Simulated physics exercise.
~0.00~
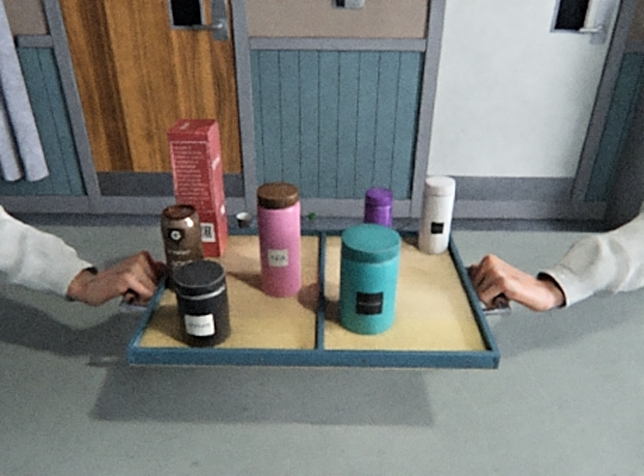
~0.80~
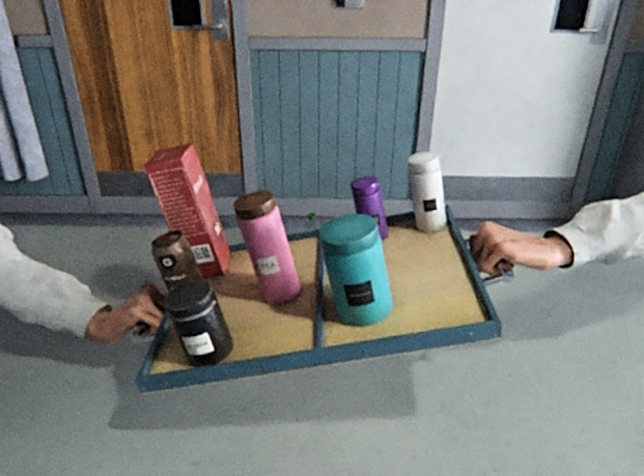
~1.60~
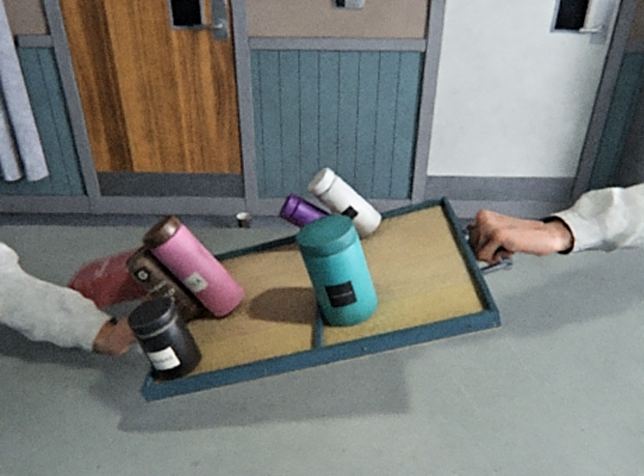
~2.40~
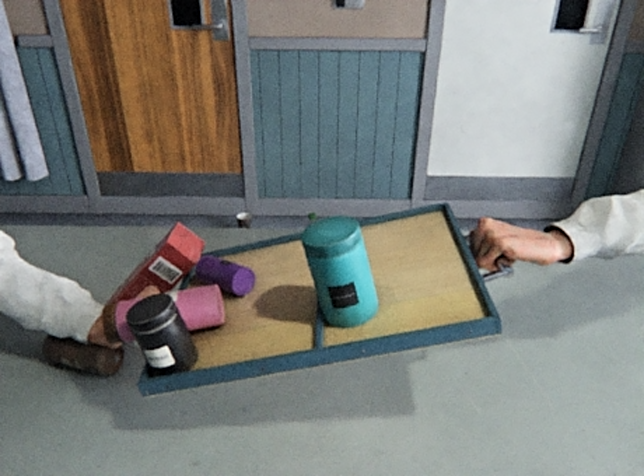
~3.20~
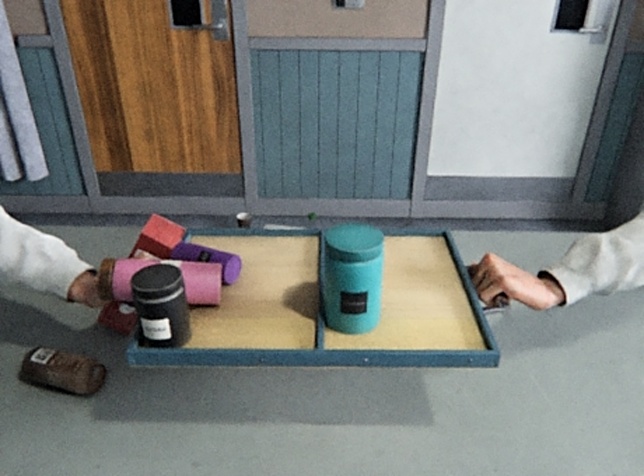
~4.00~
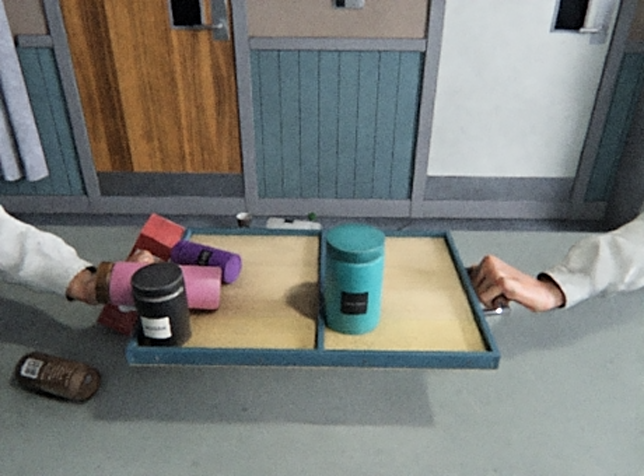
In a hallway, two hands tip a tray left and level it, toppling several containers.
